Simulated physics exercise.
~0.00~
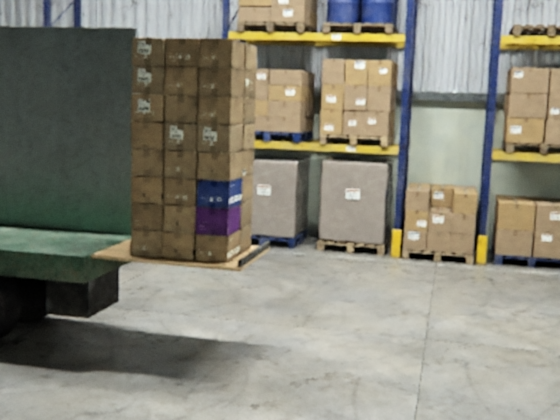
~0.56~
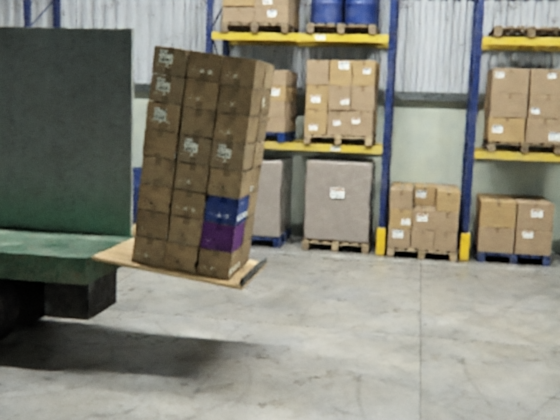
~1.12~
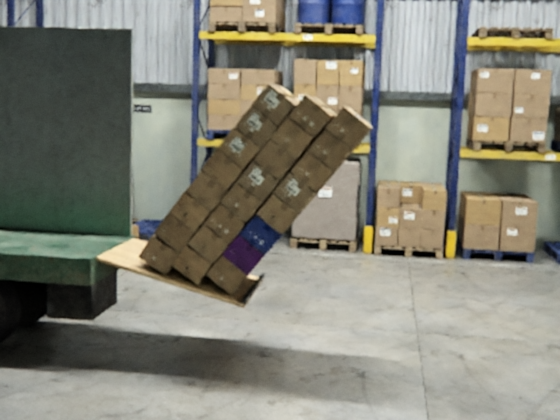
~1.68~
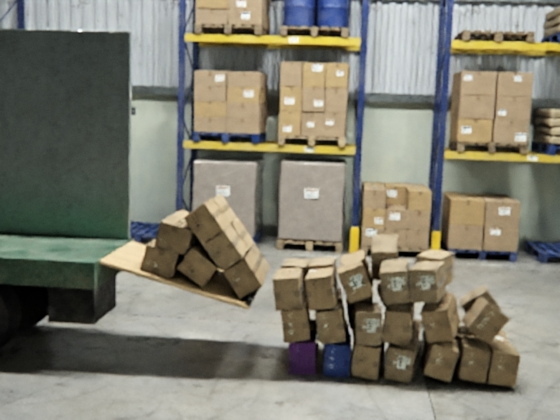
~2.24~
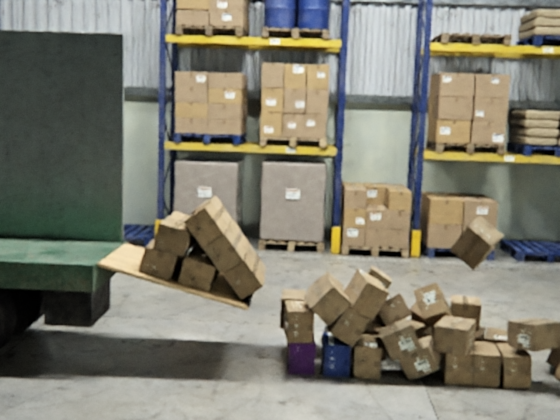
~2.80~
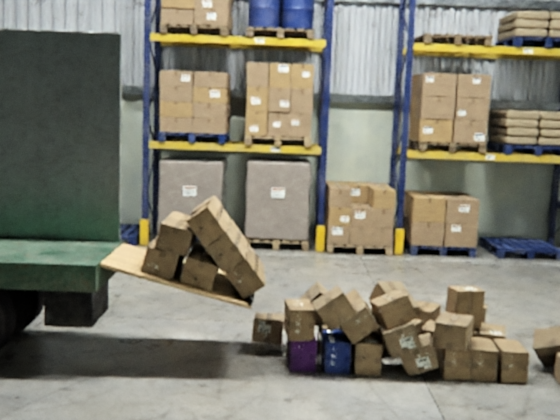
A tall stack of brown taped cartons stands on the lowered tail lift of a green lorry at the left of a warehouse, seen from the side, with blue and yellow racks of boxes behind. A blue carton sits above a purple one low on the stack's right side. The platform tips down to the right, and the stack leans with it, then topples over the outer edge. Most cartons crash onto the concrete floor, some bouncing and tumbling rightward. The heap settles with the blue and purple cartons on their sides, while a small cluster stays on the sloping platform.
